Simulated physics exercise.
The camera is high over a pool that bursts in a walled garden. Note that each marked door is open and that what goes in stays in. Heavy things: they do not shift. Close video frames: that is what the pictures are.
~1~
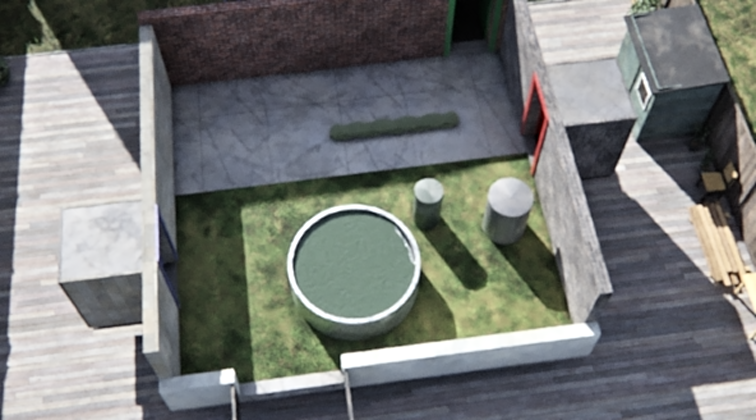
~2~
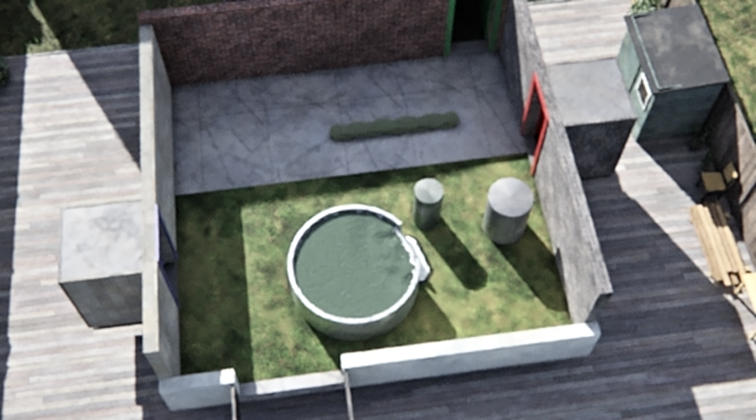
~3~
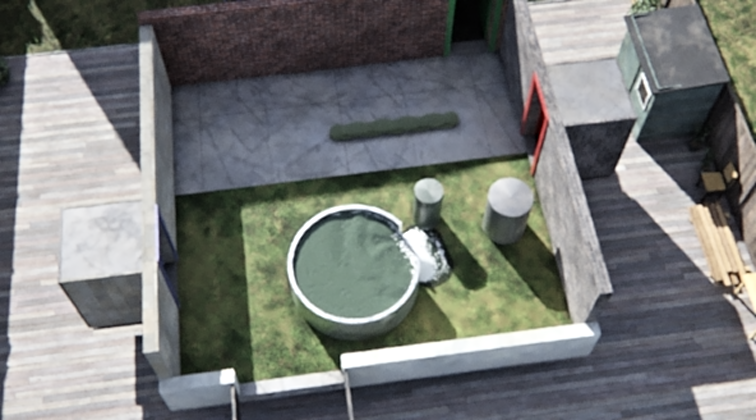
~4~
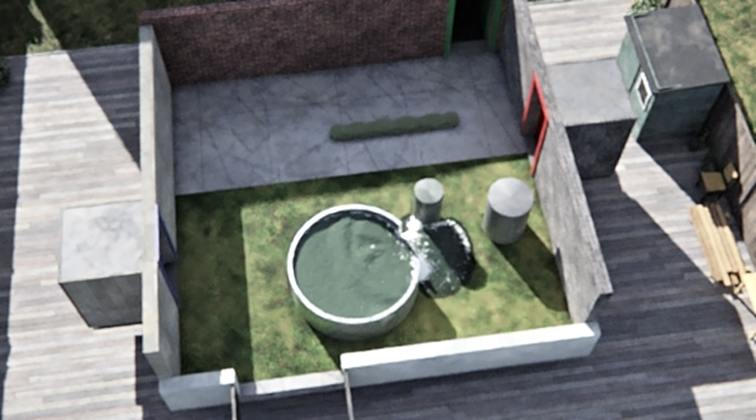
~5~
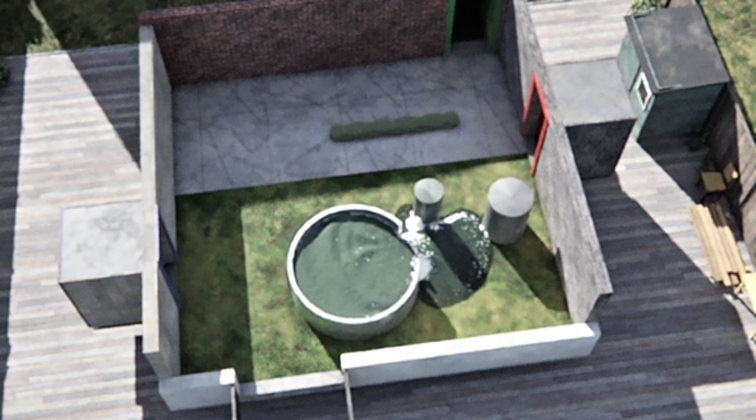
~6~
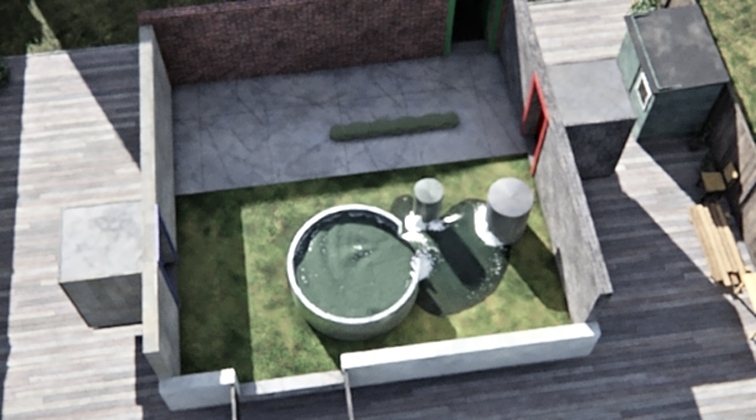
In the video, seen from high above, a round tank of dark green water in a walled garden opens on its right side, and foaming water pours out, spreading rightward across the grass and around two grey cylinders.
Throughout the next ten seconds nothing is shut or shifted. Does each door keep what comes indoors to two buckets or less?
My prediction: The green door will not go over two buckets; the red door will be deluged; the blue door will not go over two buckets.
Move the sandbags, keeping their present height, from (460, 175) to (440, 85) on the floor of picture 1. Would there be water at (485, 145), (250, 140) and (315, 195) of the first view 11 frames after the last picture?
Submerged; spared; spared.
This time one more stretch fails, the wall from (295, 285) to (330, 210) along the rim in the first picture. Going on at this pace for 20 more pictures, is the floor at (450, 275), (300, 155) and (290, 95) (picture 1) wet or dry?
Point one not reached; point two reached; point three reached.
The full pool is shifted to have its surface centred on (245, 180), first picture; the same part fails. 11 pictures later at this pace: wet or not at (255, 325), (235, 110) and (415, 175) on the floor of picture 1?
In that order: Clear, not flooded, under water.
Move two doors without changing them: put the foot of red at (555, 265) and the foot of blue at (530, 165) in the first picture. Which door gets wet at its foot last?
The one to pick is the door marked green.
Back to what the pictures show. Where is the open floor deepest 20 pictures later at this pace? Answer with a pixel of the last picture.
Deepest spot: Near (479, 238).
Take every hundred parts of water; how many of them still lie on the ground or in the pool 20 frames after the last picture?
I'd put it at about 100 per cent.
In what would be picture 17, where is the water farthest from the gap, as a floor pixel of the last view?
I reckon the front has reached (501, 108) by then.
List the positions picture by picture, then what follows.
Still water in the round tank at (354, 264), in the first frame.
Water pours out at (410, 255) and has run to a hidden place, in the second frame.
The front is at (432, 230), out from the gap at (410, 255), in the third frame.
The front is at (458, 224), out from the gap at (410, 256), in the fourth frame.
Water pours out at (410, 255) and has run to (482, 224), in the fifth frame.
The front is at a hidden place, out from the gap at (410, 255), in the sixth frame.
A moment on, water covers 15 % of the floor; the green door not reached, the red door not reached, the blue door not reached.
Next, water covers 30 % of the floor; the green door not reached, the red door under two buckets in, the blue door not reached.
Then, water covers 40 % of the floor; the green door wet at the sill, nothing in, the red door under two buckets in, the blue door not reached.
Later, water covers 60 % of the floor; the green door wet at the sill, nothing in, the red door over two buckets in, the blue door not reached.
In the end, water covers 95 % of the floor; the green door wet at the sill, nothing in, the red door over two buckets in, the blue door not reached.
